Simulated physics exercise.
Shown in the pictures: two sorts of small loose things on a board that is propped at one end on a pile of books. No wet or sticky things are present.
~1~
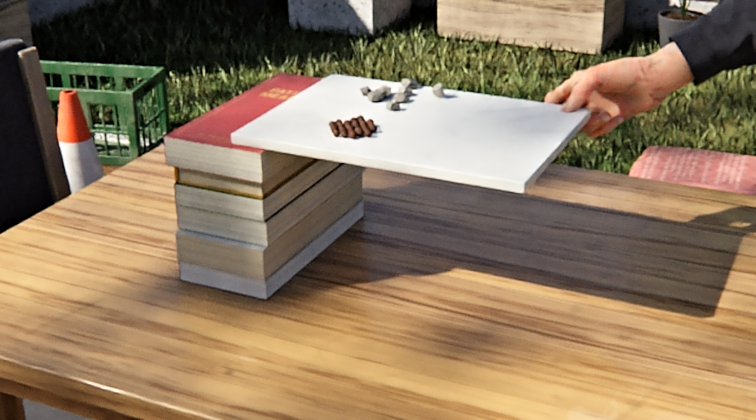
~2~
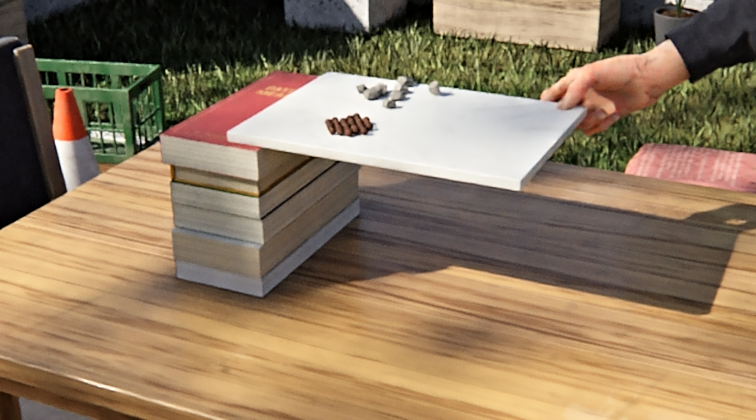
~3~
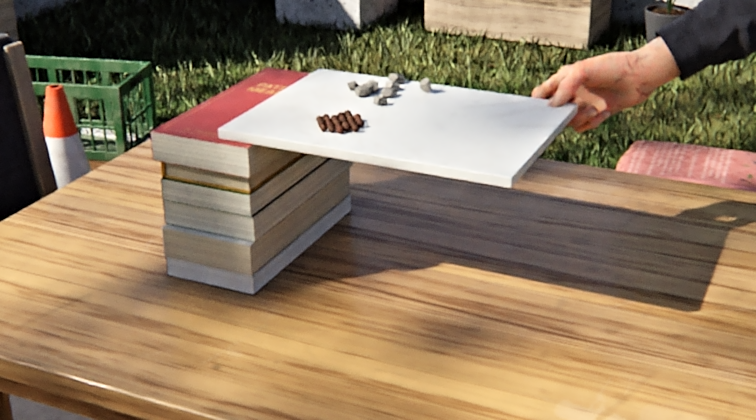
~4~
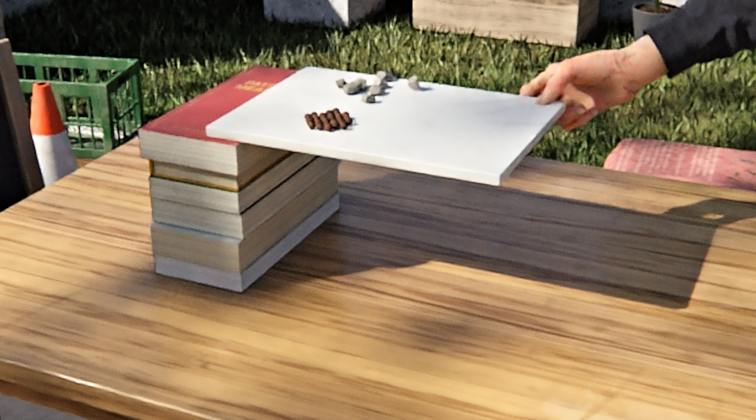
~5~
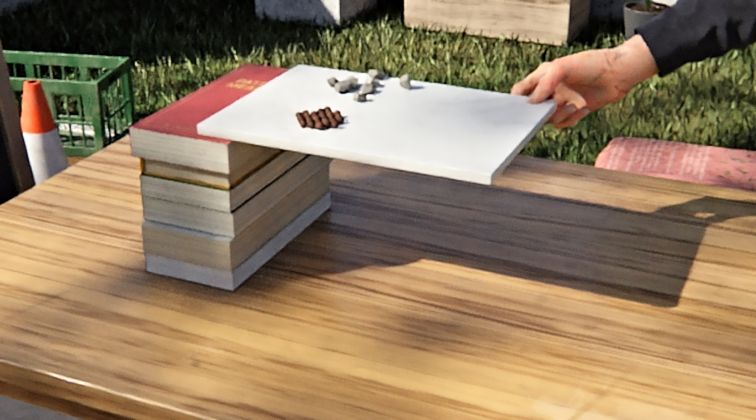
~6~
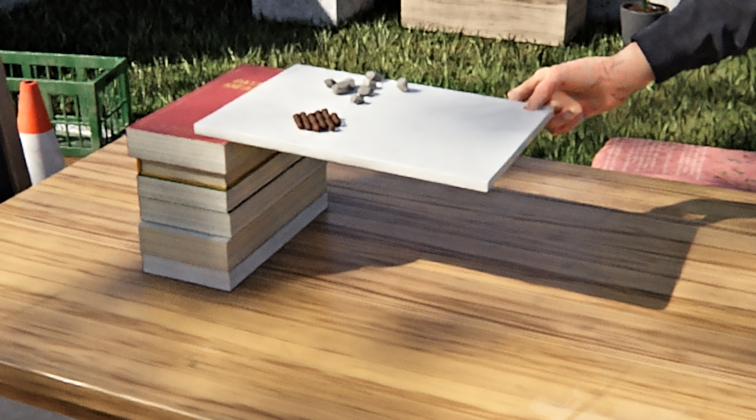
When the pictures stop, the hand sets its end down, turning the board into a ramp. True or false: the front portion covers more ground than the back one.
True.
Then, 0.38 s later than the last frame, board sloping at 12°; front portion every one still on the board; back portion every one still on the board.
Then, 0.86 s later than the last frame, board sloping at 27°; front portion every one still on the board; back portion every one still on the board.
Then, 1.38 s later than the last frame, board resting at 38°; front portion mostly up to a board's length out; back portion mostly at the foot of the board.
When it is over, board resting at 38°; front portion mostly up to a board's length out; back portion mostly less than half a board's length out; the front portion has gone farther.
